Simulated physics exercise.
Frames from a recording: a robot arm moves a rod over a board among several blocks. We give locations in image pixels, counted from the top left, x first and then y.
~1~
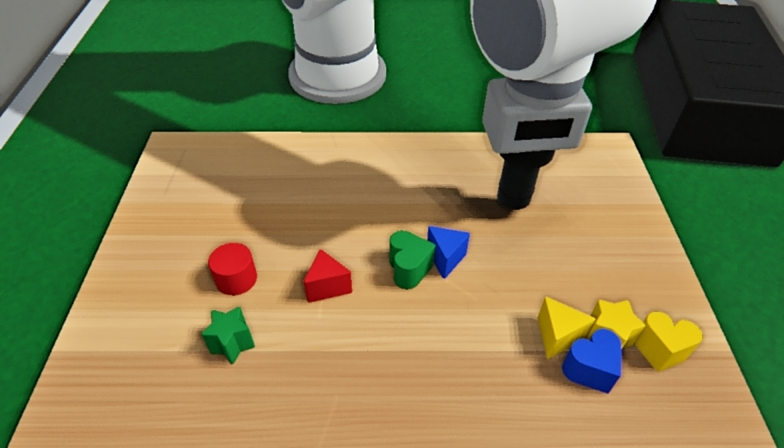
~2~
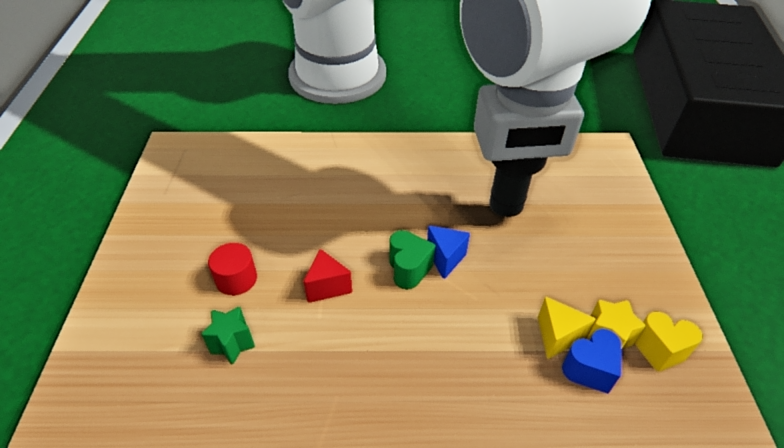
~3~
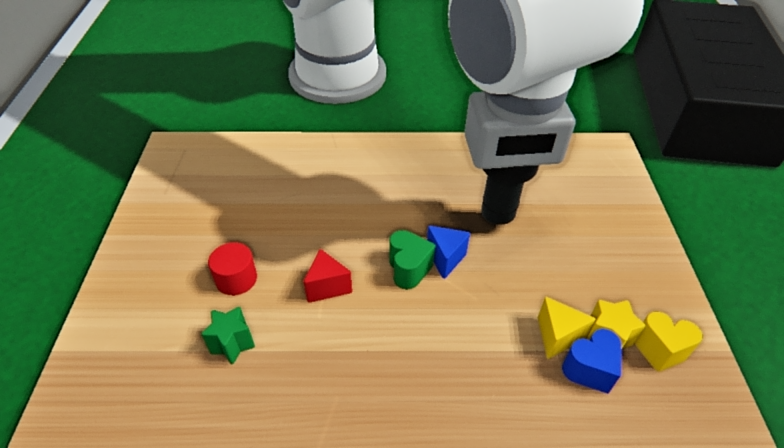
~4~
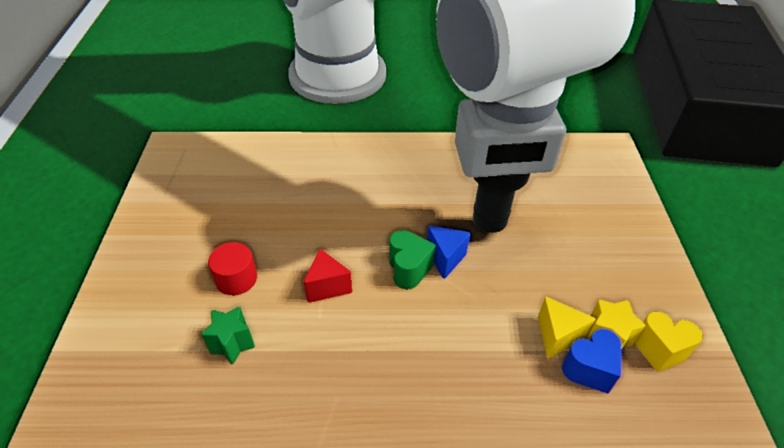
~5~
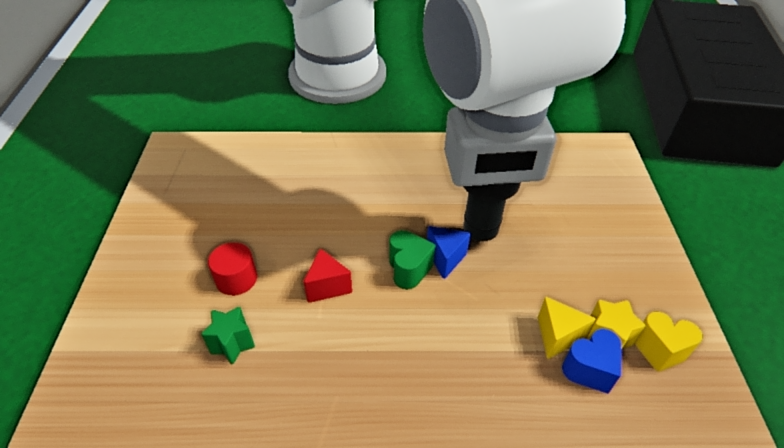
A robot arm moves its black rod down and left to the blue triangular block.
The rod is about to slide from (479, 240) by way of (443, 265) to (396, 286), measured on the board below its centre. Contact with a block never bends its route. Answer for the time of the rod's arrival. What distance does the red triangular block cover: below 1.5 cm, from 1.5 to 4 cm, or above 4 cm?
Under 1.5 cm.
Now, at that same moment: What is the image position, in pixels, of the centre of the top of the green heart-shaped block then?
Around pixel (359, 256).
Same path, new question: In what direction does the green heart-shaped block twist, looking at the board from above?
In a top view, it turns clockwise.
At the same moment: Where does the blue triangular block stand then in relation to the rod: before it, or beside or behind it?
I expect it to be in front.
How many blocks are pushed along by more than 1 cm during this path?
Answer: 2.
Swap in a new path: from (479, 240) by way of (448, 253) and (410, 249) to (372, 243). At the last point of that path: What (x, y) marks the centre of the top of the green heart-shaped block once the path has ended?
By then it is at (381, 255).
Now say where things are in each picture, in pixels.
In the first picture, rod tip (514, 199); block tops, red triangular block (325, 267); green heart-shaped block (410, 248); blue triangular block (448, 238).
In the second picture, rod (506, 206); blocks unchanged.
In the third picture, rod (498, 213); blocks unchanged.
In the fourth picture, rod (490, 221); blocks unchanged.
In the fifth picture, rod (481, 229); red triangular block (325, 267); green heart-shaped block (410, 248); blue triangular block (448, 238).
What follows on the original path. One third of the way, rod (459, 248); green heart-shaped block (396, 250), turned 20° clockwise; blue triangular block (436, 254), turned 30° clockwise.
Two thirds of the way, rod (428, 262); green heart-shaped block (381, 255), turned 70° clockwise; blue triangular block (411, 273), turned 30° clockwise.
At the end, rod (397, 276); red triangular block (321, 268); green heart-shaped block (359, 256), turned 85° clockwise; blue triangular block (385, 292).
